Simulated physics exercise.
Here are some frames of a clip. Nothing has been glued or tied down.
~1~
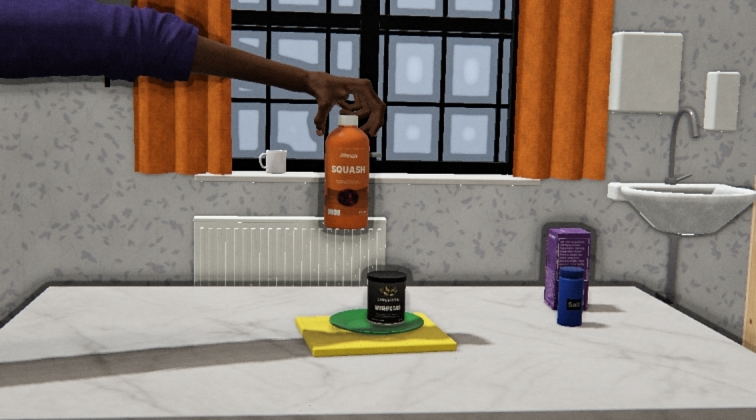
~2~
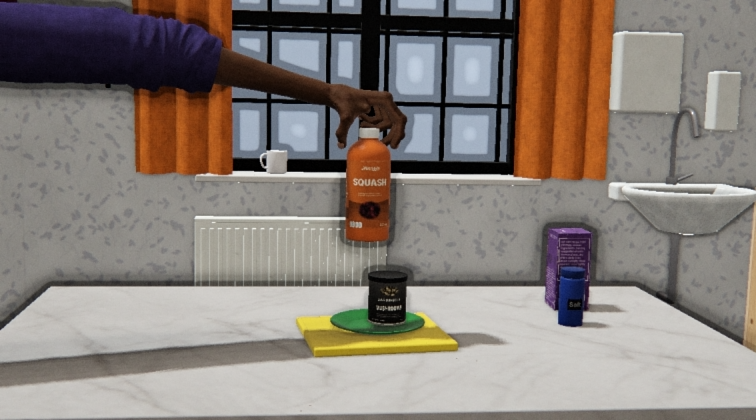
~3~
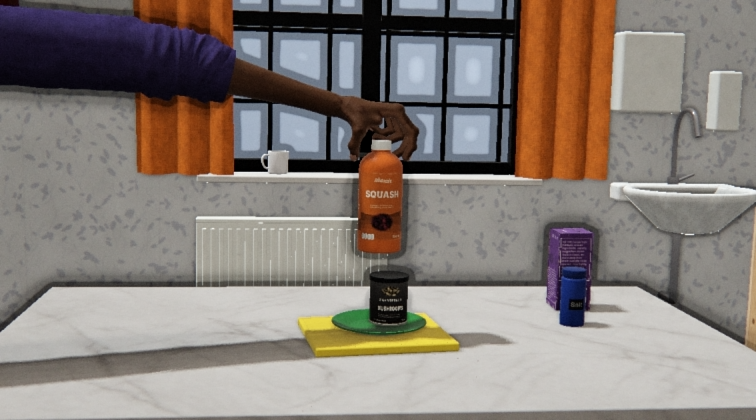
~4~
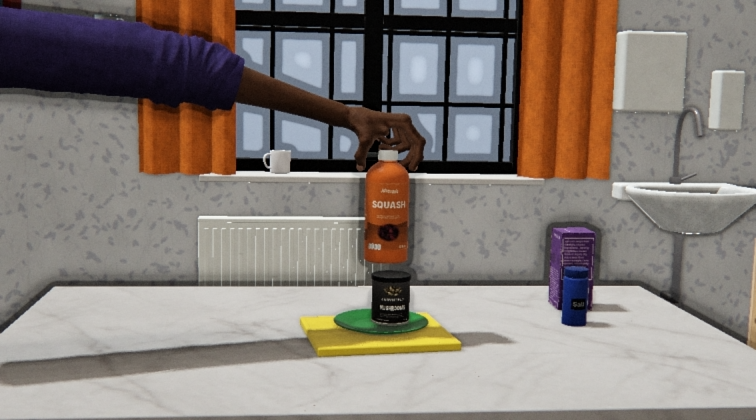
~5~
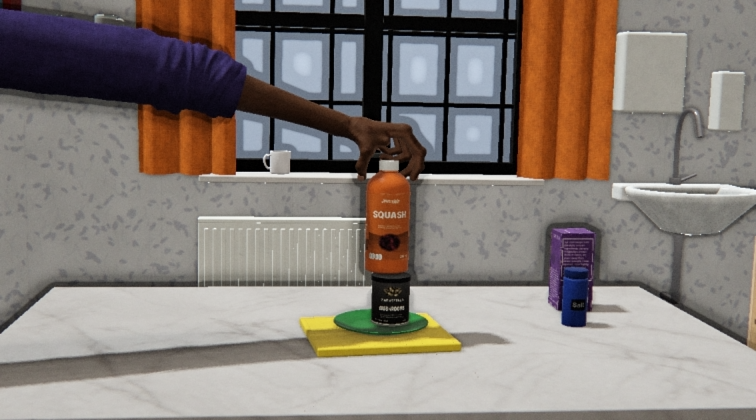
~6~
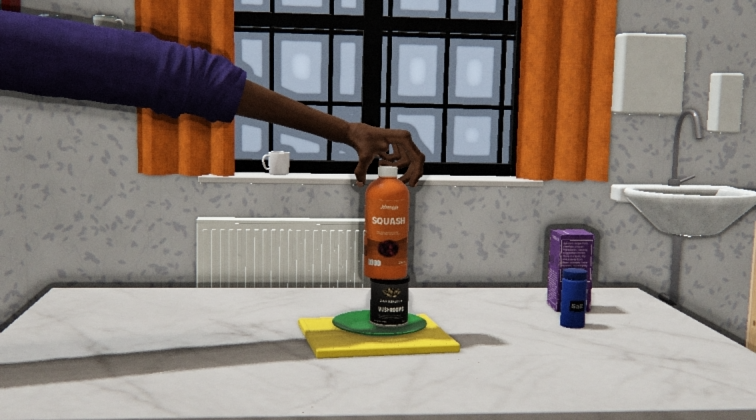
A room with grey mottled walls, a dark-barred window and orange curtains is seen from the front across a pale marbled tabletop. A black pot stands on a green plate over a yellow tray, with a blue shaker and purple carton to the right and a white mug on the sill. A purple-sleeved arm from the left moves an orange bottle rightward and down onto the pot, still gripping it, as the view shifts very slightly.
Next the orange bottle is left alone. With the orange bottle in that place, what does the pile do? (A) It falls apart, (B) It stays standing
The answer is B.
Then, 0.80 s later than the last frame, all is still.
Then, 1.80 s later than the last frame, orange bottle resting near (387, 222).
When it is over, all 6 as before. End places, in pixels of the last picture, orange bottle near (387, 222). The pile stays up.
